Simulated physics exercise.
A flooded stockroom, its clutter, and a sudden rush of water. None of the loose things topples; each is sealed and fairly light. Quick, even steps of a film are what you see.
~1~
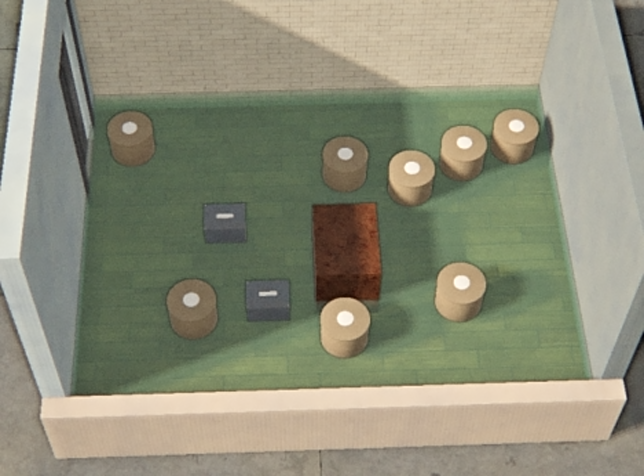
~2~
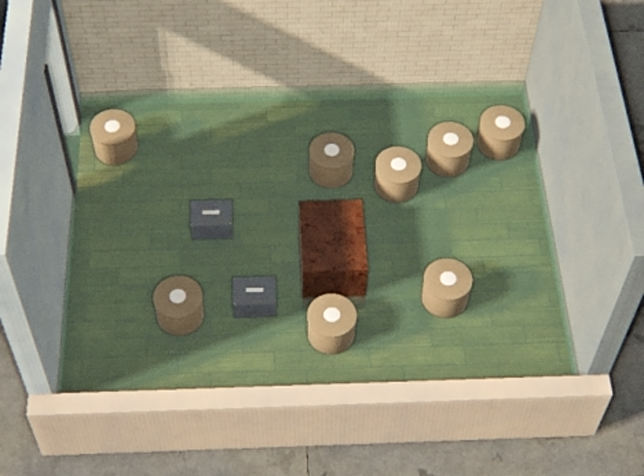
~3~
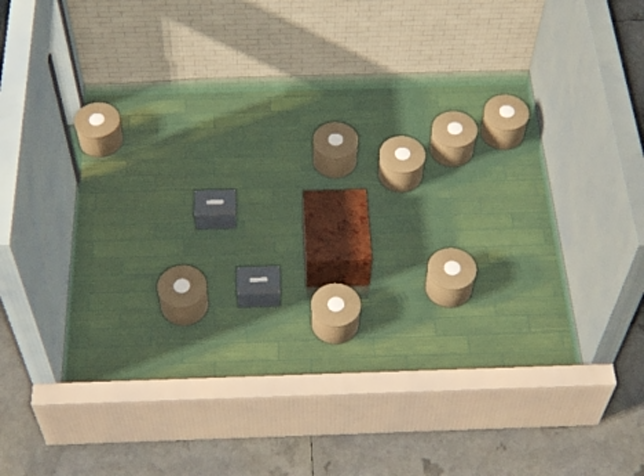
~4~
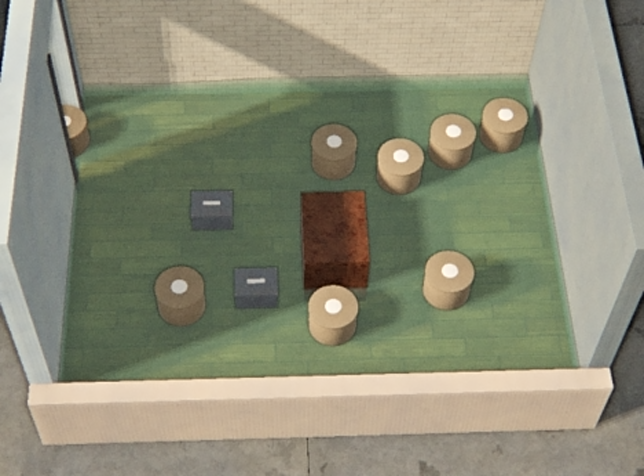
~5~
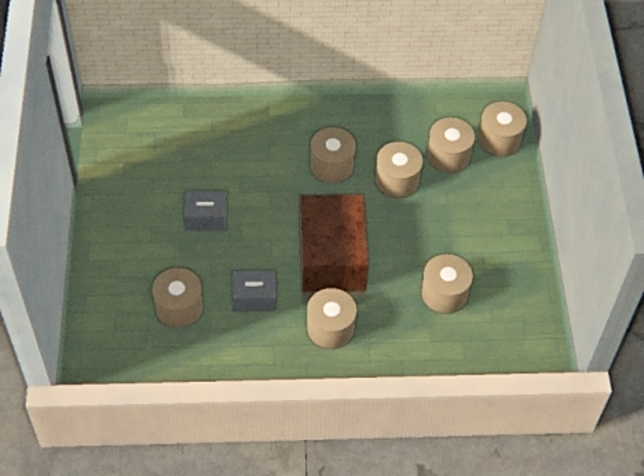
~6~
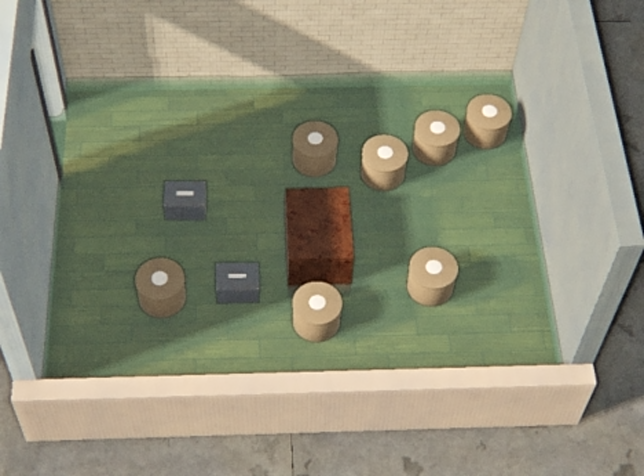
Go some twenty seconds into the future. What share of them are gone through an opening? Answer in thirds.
One to two thirds.
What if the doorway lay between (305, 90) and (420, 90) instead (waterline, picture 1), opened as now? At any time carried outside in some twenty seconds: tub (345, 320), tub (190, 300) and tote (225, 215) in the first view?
First one held back, second held back, third flushed away.
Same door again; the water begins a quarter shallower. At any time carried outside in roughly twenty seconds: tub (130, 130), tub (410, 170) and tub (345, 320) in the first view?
The first one exits, the middle one never leaves, the final one never leaves.
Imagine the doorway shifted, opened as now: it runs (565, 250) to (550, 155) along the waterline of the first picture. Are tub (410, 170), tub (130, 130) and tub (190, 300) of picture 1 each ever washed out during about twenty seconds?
Lost; retained; retained.
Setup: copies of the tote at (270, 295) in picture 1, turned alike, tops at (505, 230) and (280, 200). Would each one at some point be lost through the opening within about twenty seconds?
First: Kept; second: Exits.
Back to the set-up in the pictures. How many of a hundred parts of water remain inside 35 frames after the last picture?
I'd put it near 62 per cent.
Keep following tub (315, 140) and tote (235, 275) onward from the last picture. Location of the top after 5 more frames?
Approximately (280, 133) for one and (218, 256) for the other.
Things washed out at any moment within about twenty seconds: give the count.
I count 4 of them.
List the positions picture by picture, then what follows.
In the first frame, a tote at (225, 216) floats; a tub at (191, 300), afloat; 0 of 10 have shifted.
In the second frame, a tote at (211, 213), afloat; a tub at (178, 296) floats; 0 of 10 have shifted.
In the third frame, a tote at (215, 203) floats; a tub at (182, 286) floats; 1 of 10 have shifted.
In the fourth frame, a tote at (212, 204), afloat; a tub at (179, 287) floats; 1 of 10 have shifted.
In the fifth frame, a tote at (205, 204), afloat, close to its start; a tub at (177, 289) floats; 2 of 10 have shifted.
In the sixth frame, a tote at (185, 194), afloat, close to its start; a tub at (160, 279), afloat, close to its start; 3 of 10 have shifted.
A moment on, 1 of 10 are out; 9 afloat.
Next, 2 of 10 are out; 8 afloat.
Later, 4 of 10 are out; 6 afloat.
In the end, 4 of 10 are out; 6 afloat.
